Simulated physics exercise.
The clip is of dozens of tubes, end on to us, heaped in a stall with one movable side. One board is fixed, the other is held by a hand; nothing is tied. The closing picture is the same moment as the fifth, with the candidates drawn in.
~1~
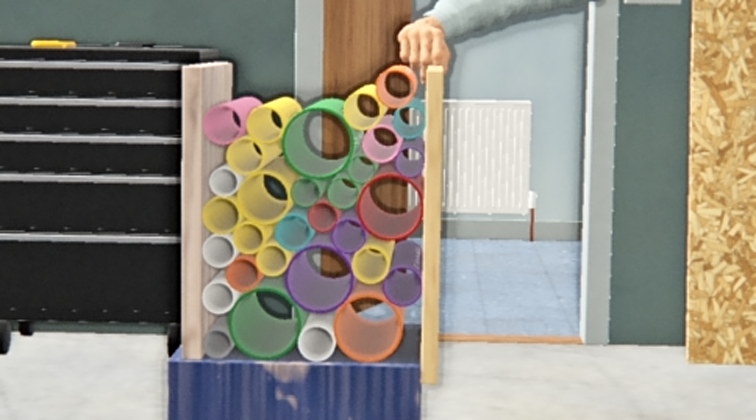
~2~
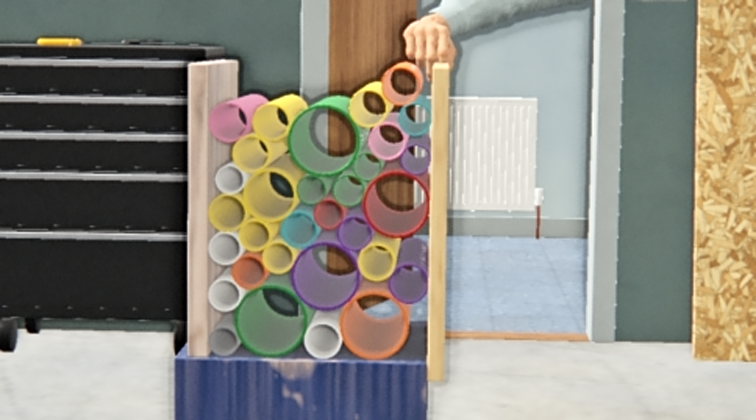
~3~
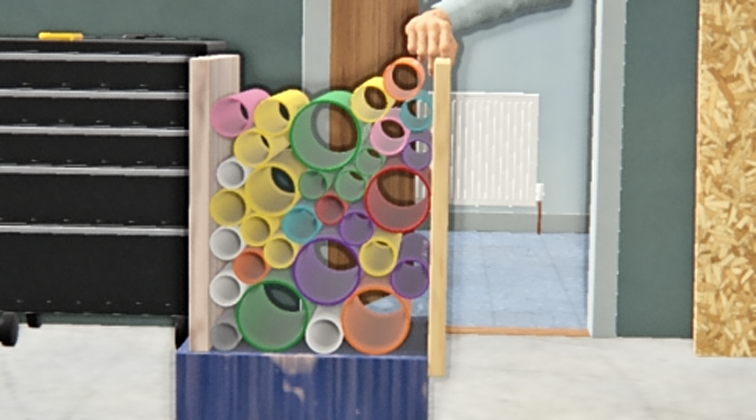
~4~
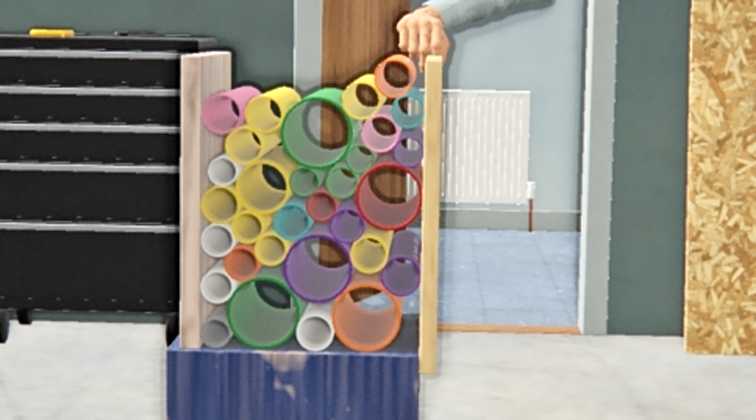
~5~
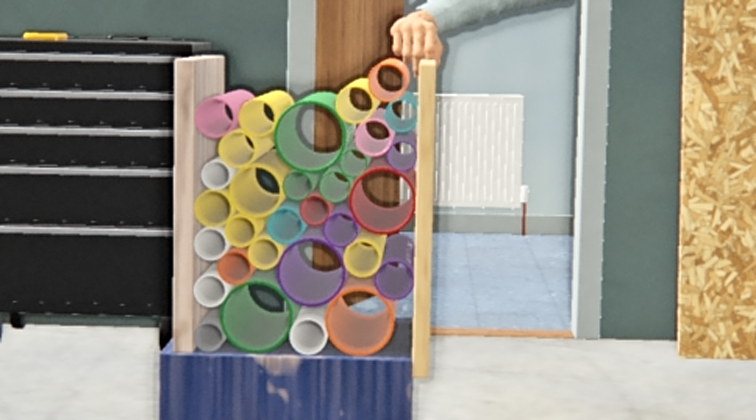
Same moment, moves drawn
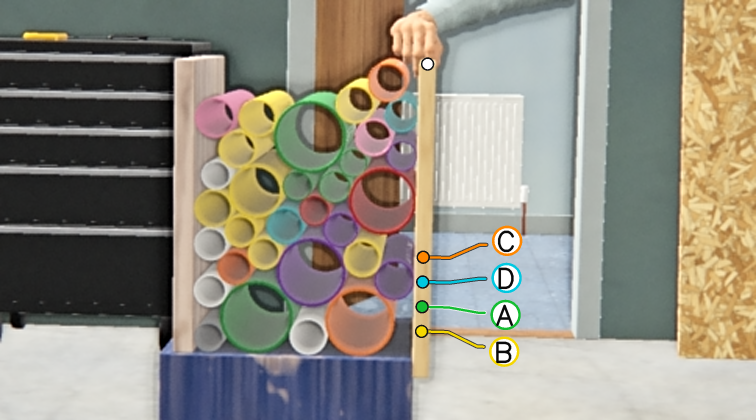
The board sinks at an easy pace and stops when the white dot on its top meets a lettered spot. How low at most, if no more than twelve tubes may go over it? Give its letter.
Mark D is as low as it can go.
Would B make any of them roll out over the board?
At B: Yes.
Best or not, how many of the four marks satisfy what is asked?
Two of them.
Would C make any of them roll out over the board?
At C: Yes.
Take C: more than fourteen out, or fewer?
Fewer than fourteen.
On the marked copy, A at (422, 307); B at (422, 332); C at (423, 257); D at (423, 282); the white dot at (428, 64).
Taking D. A third of the way, top of the board (417, 153).
Two thirds of the way, top of the board (415, 250).
When it is over, top of the board (414, 281), about nine out over the board.
As for the rest, A more than twelve out over the board; B more than twelve out over the board; C about seven out over the board.
